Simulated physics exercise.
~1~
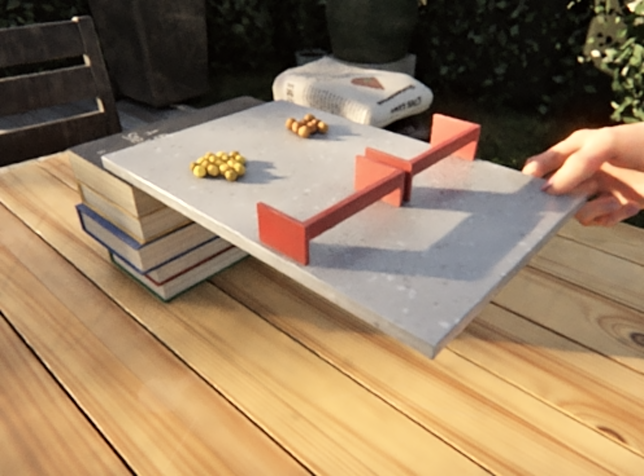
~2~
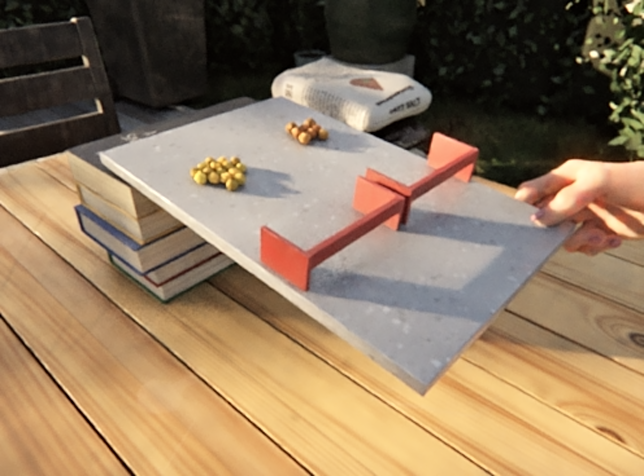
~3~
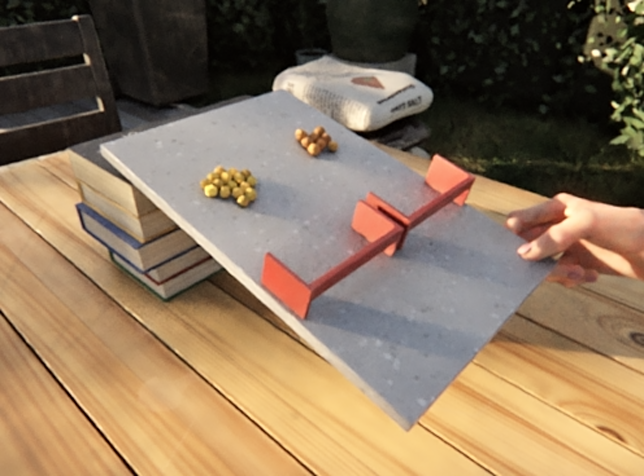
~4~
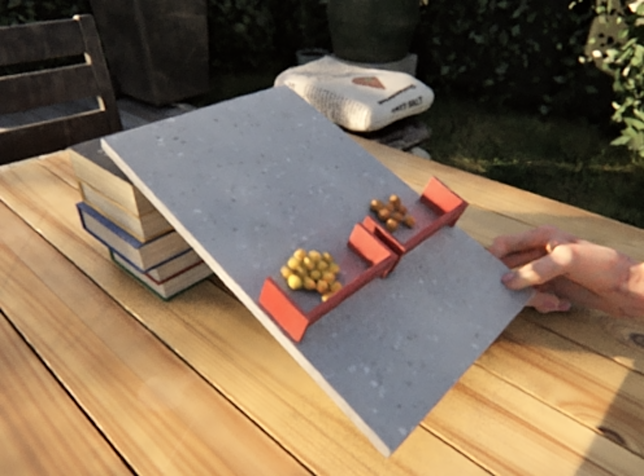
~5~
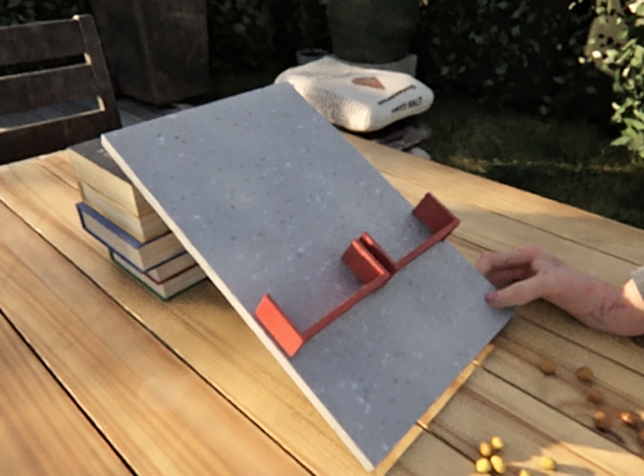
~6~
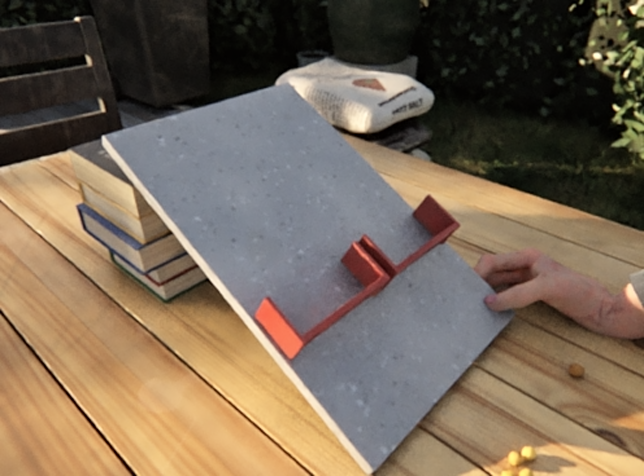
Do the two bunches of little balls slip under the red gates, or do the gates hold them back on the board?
Both bunches slip under their red gates. The yellow balls and the orange-brown balls all get past and roll off the board onto the table.
A hand lowered one end of a gray speckled board to a wooden table while the other end leaned on stacked books. Yellow and orange-brown little balls rolled down, passed under the red gates and ended up scattered on the table.
